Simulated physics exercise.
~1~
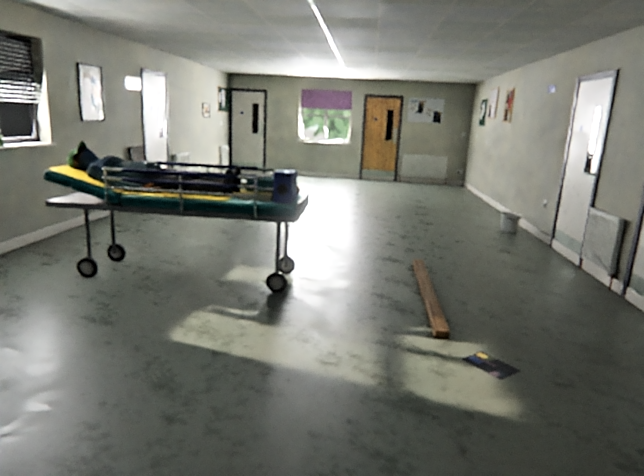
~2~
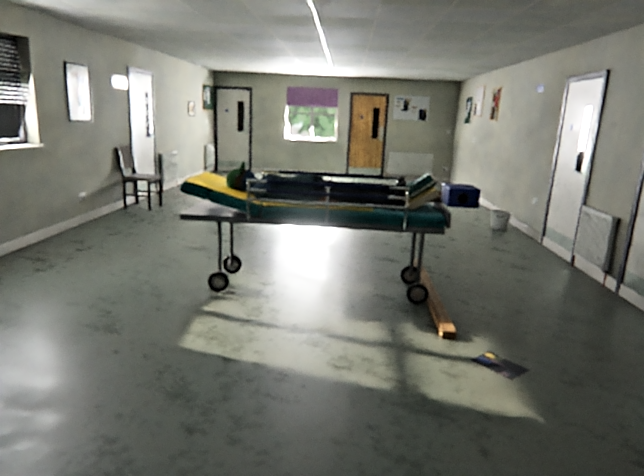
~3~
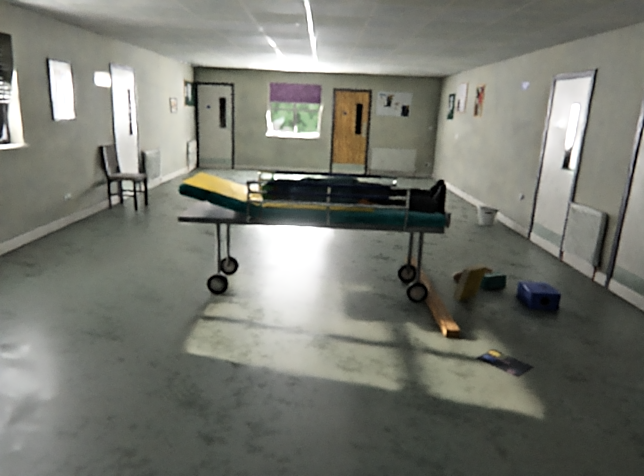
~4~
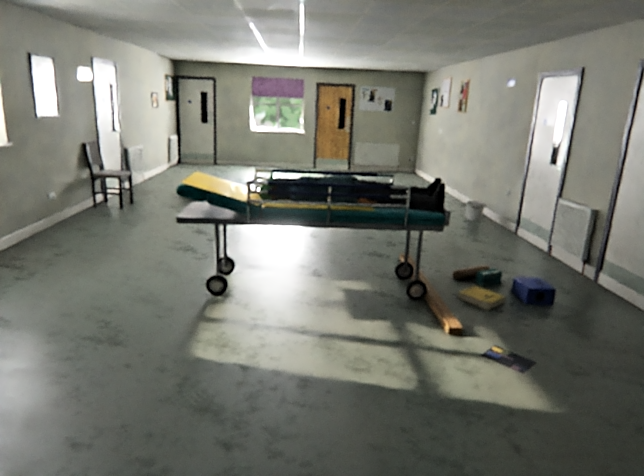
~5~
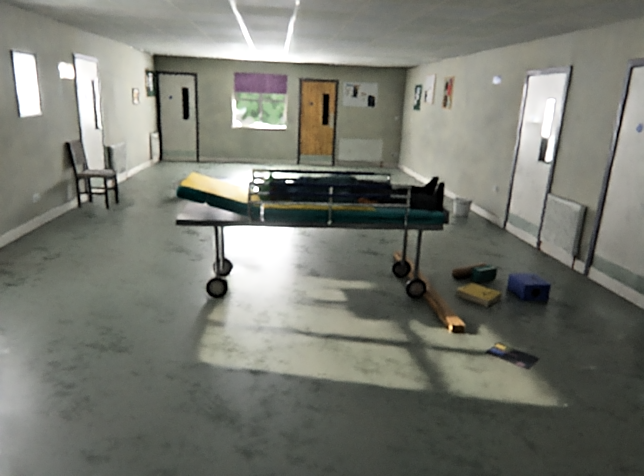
A wheeled trolley carrying a person lying flat rolled right across a bare room and stopped abruptly at a wooden strip, and the person slid a little toward the foot end but stayed aboard while the blue box and other loose items tumbled onto the floor.
